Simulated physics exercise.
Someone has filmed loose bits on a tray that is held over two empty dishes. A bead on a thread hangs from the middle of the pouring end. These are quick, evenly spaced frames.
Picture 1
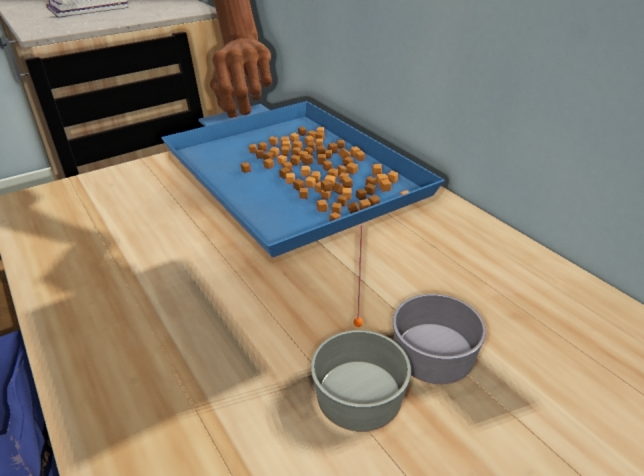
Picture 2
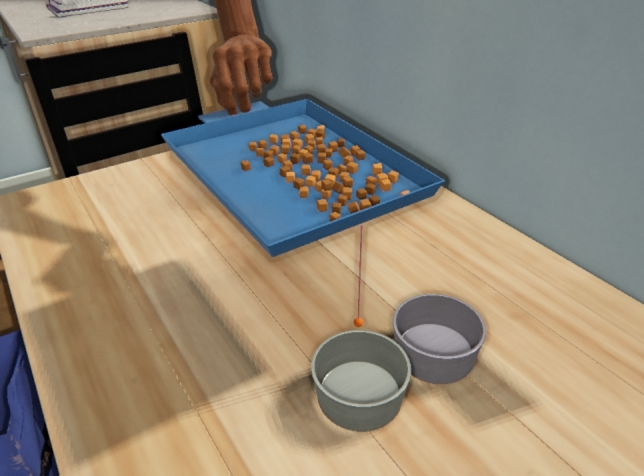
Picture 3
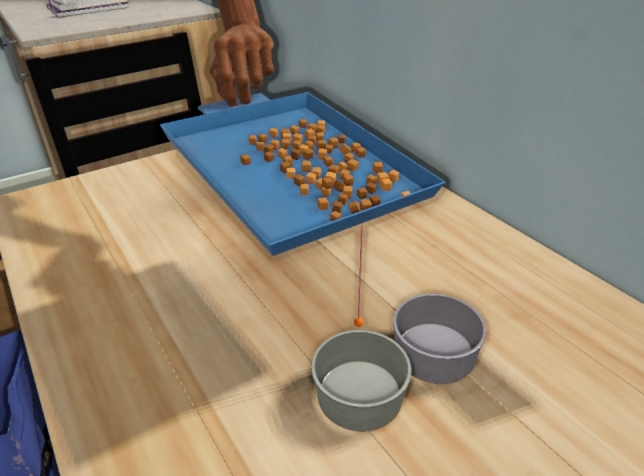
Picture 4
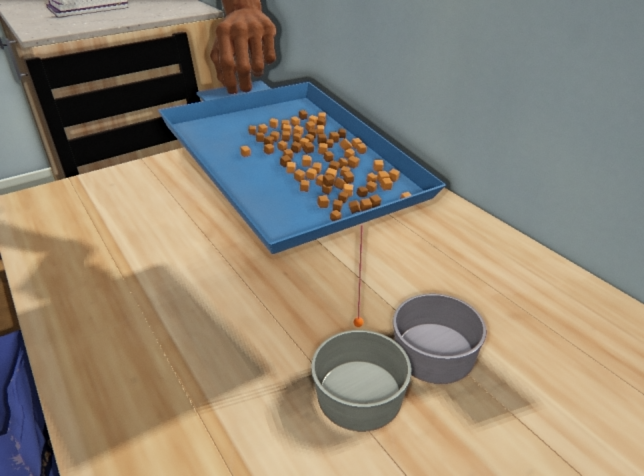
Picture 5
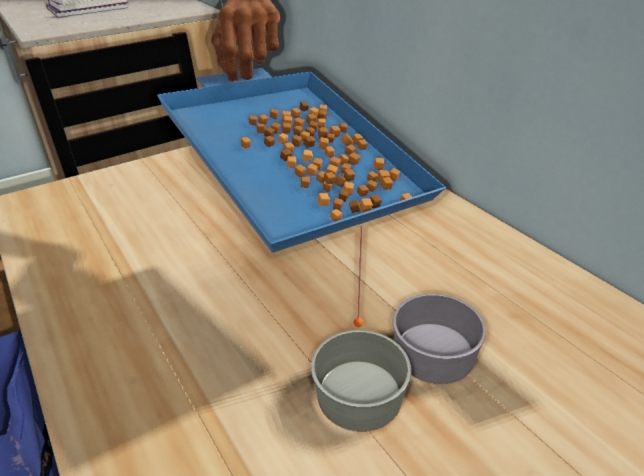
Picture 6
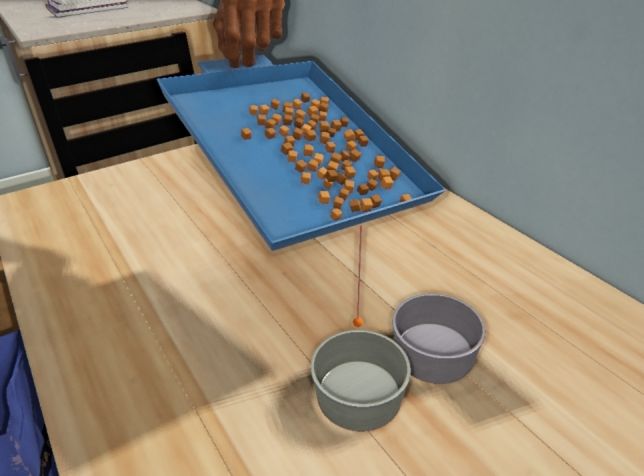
A hand raising the back of a blue tray of small brown cubes above two empty round dishes on a wooden table.
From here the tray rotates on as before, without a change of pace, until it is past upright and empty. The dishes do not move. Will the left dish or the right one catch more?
Fuller: The right-hand dish.
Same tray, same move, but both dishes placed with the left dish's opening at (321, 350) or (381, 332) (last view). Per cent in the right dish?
About 50 and 60 per cent.
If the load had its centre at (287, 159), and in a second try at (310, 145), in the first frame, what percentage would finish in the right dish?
First some 80, then 80 per cent.
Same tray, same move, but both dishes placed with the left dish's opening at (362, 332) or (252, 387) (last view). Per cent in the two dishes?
First some 70, then 0 per cent.
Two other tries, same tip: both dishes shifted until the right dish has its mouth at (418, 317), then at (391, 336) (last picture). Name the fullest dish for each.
First right, then right.
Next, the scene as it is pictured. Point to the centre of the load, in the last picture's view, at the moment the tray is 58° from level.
At about (392, 179).
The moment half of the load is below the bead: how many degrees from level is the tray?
At some 110 degrees.
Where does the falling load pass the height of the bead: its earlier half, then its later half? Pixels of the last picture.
At about (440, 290), then at (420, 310).
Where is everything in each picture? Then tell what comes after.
The first frame shows corners of the pouring end near (271, 240) and (435, 179), level; middle of the load near (328, 166), brown sugar cubes; left dish near (390, 411); right dish near (469, 364); bead on its thread near (358, 322).
The second frame shows corners of the pouring end near (271, 240) and (436, 180), level; middle of the load near (328, 165).
The third frame shows corners of the pouring end near (272, 239) and (436, 181), tipped barely, lowest at the right corner; middle of the load near (328, 161).
The fourth frame shows corners of the pouring end near (273, 237) and (437, 183), tipped a little, lowest at the right corner; middle of the load near (329, 157).
The fifth frame shows corners of the pouring end near (274, 236) and (437, 185), tipped a little, lowest at the right corner; middle of the load near (330, 152).
The sixth frame shows corners of the pouring end near (275, 235) and (437, 188), tipped clearly, lowest at the right corner; middle of the load near (330, 147); left dish near (389, 410); right dish near (468, 363).
Shortly afterwards, tray tipped steeply; the whole lot on the tray.
Next, tray tipped right over; all but a few on the tray; a little in the right dish; only a few in the air.
Some moments later, tray tipped past a quarter turn; a little in the left dish; the bulk in the right dish; near a quarter outside both.
In the end, tray tipped past a quarter turn; a little in the left dish; the bulk in the right dish; near a quarter outside both.
